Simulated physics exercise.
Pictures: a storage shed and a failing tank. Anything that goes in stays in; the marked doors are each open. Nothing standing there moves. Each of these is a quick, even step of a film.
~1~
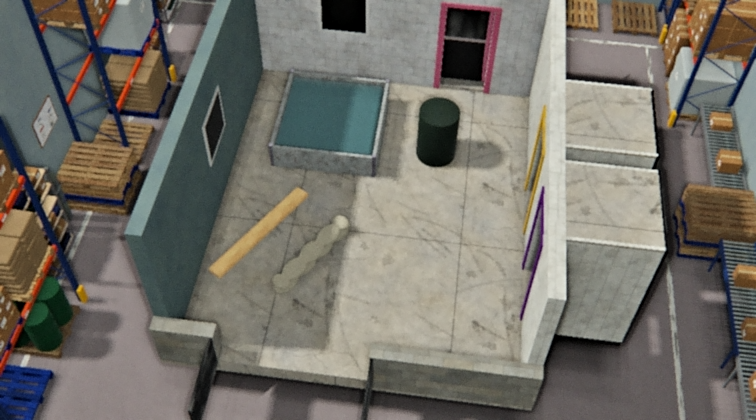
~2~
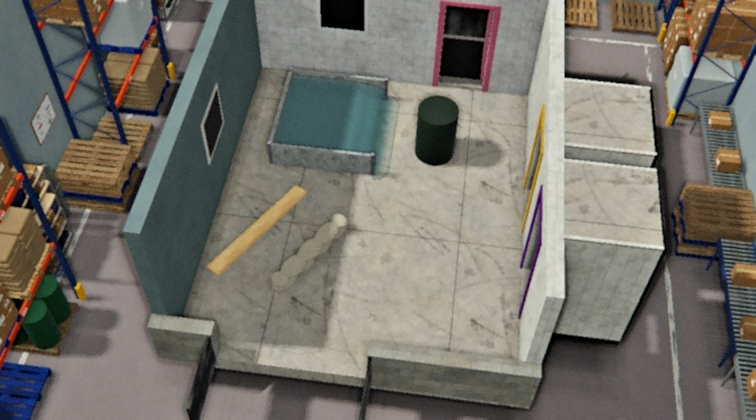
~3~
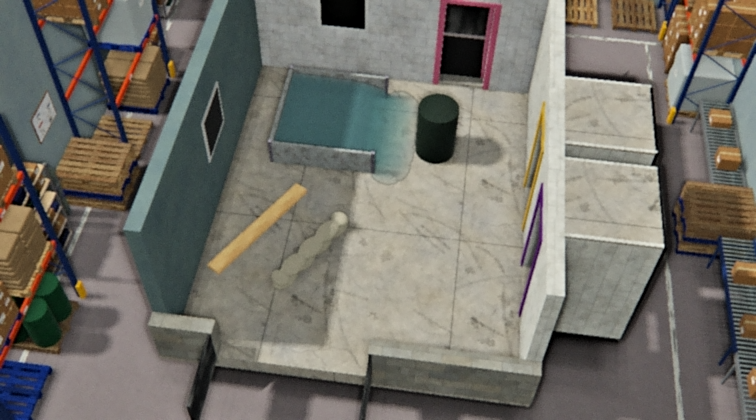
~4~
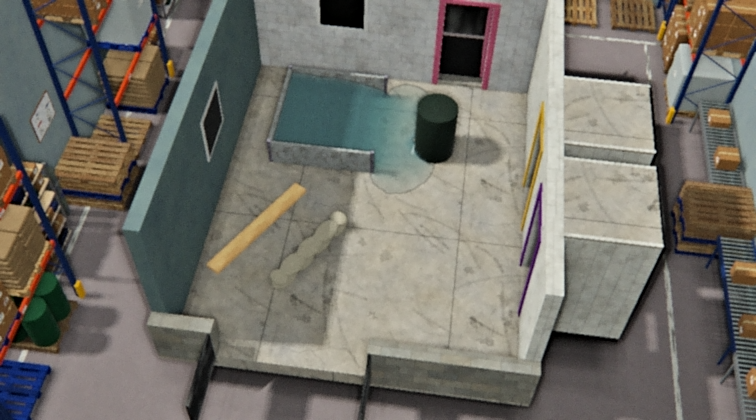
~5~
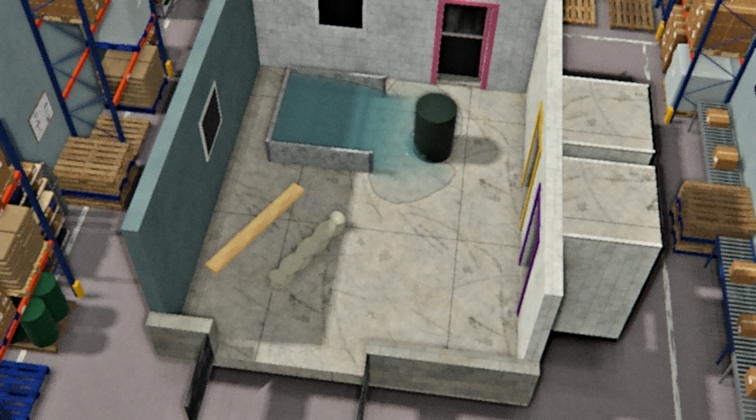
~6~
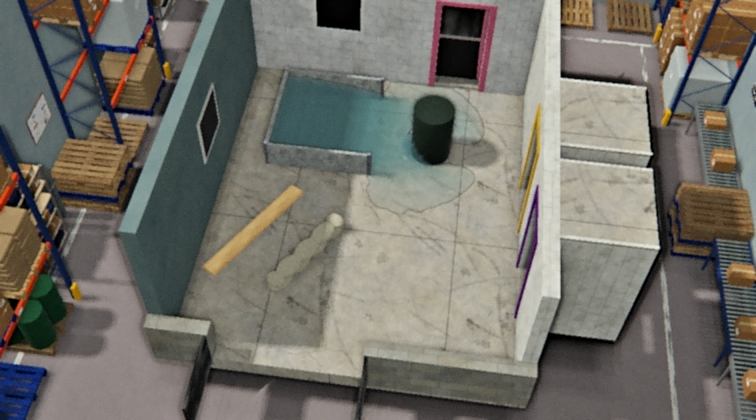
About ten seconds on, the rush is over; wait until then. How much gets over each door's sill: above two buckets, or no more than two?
The pink door gets above two buckets; the yellow door gets above two buckets; the purple door gets above two buckets.
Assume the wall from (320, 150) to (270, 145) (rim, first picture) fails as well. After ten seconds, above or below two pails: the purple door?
I reckon the purple door remains short of it.
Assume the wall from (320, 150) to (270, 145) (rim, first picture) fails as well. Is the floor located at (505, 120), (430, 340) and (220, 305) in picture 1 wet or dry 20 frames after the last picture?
In the order given: Untouched, untouched and swamped.
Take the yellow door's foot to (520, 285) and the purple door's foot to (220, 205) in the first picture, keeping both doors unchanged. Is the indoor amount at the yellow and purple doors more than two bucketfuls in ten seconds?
Well, the yellow one tops the limit, but the purple one comes up short.
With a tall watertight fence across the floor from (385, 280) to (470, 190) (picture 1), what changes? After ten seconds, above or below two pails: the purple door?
In short: The purple one lets less in.
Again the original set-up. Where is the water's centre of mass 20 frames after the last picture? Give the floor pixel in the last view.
My guess is about (427, 162).
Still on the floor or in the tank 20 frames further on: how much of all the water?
Near 92 in a hundred.
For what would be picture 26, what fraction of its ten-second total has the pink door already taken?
About 70 per cent.
A moment on, water covers 25 % of the floor; the pink door wet at the sill, nothing in, the yellow door wet at the sill, nothing in, the purple door not reached.
Next, water covers 40 % of the floor; the pink door over two buckets in, the yellow door under two buckets in, the purple door wet at the sill, nothing in.
Then, water covers 55 % of the floor; the pink door over two buckets in, the yellow door over two buckets in, the purple door under two buckets in.
Later, water covers 65 % of the floor; the pink door far over two buckets in, the yellow door over two buckets in, the purple door over two buckets in.
In the end, water covers 80 % of the floor; the pink door far over two buckets in, the yellow door over two buckets in, the purple door over two buckets in.
